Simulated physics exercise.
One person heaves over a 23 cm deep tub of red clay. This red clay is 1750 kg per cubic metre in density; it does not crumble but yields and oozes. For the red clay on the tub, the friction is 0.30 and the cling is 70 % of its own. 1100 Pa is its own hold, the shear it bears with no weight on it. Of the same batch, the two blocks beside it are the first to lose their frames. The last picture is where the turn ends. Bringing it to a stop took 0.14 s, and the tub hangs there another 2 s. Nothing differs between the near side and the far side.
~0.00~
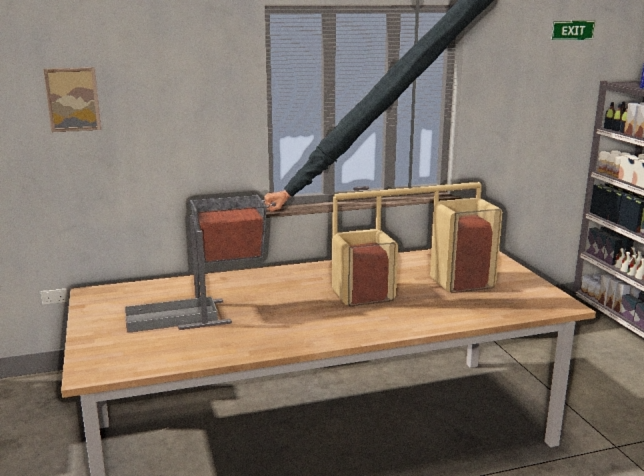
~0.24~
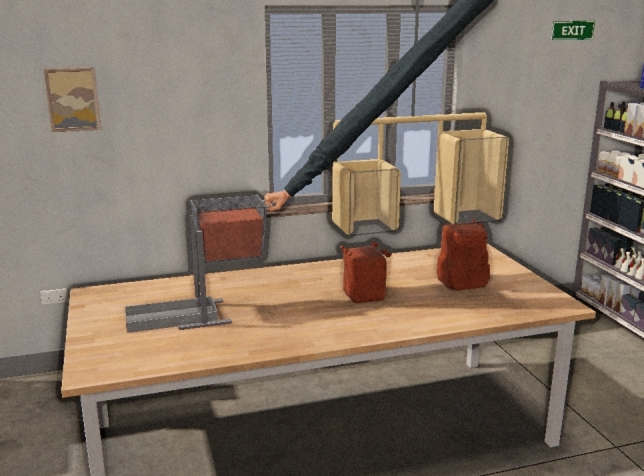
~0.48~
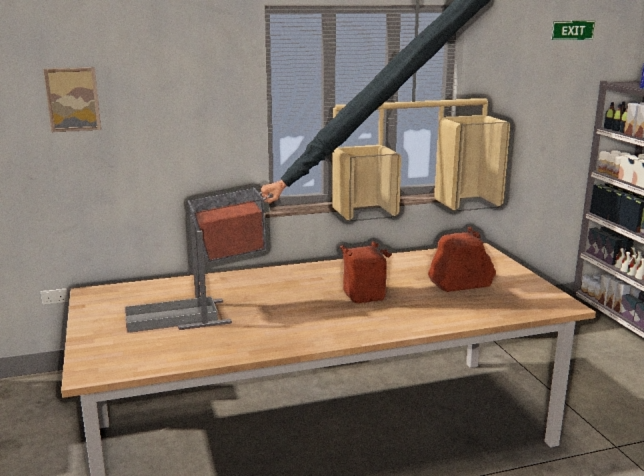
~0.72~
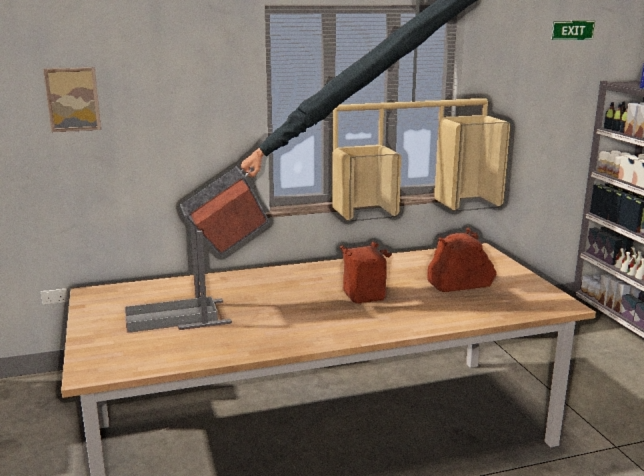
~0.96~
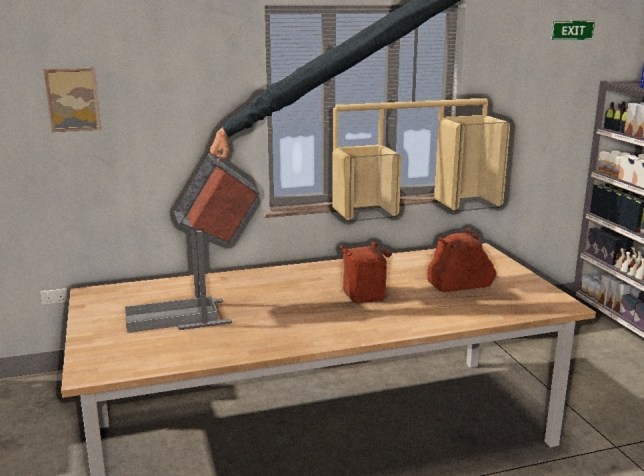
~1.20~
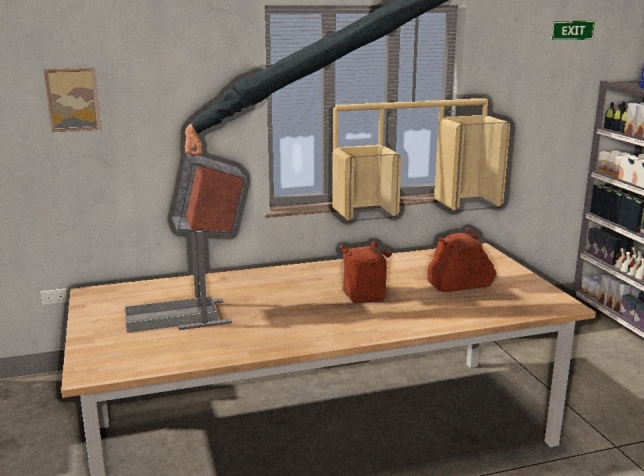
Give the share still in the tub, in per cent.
100 %.
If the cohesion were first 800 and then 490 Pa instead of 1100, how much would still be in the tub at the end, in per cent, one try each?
Respectively, close to 100 % and close to 75 %.
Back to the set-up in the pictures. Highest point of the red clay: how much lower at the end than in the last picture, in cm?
0 cm or so.
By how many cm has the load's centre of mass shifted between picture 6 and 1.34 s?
Something like 0 cm, give or take.
After 1.34 s, the tub is at 75 degrees and holds 100 %.
After 1.51 s, the tub is at 75 degrees and holds 100 %.
After 1.68 s, the tub is at 75 degrees and holds 100 %.
After 1.85 s, the tub is at 75 degrees and holds 100 %.
After 3.20 s, the tub is at 75 degrees and holds 100 %.
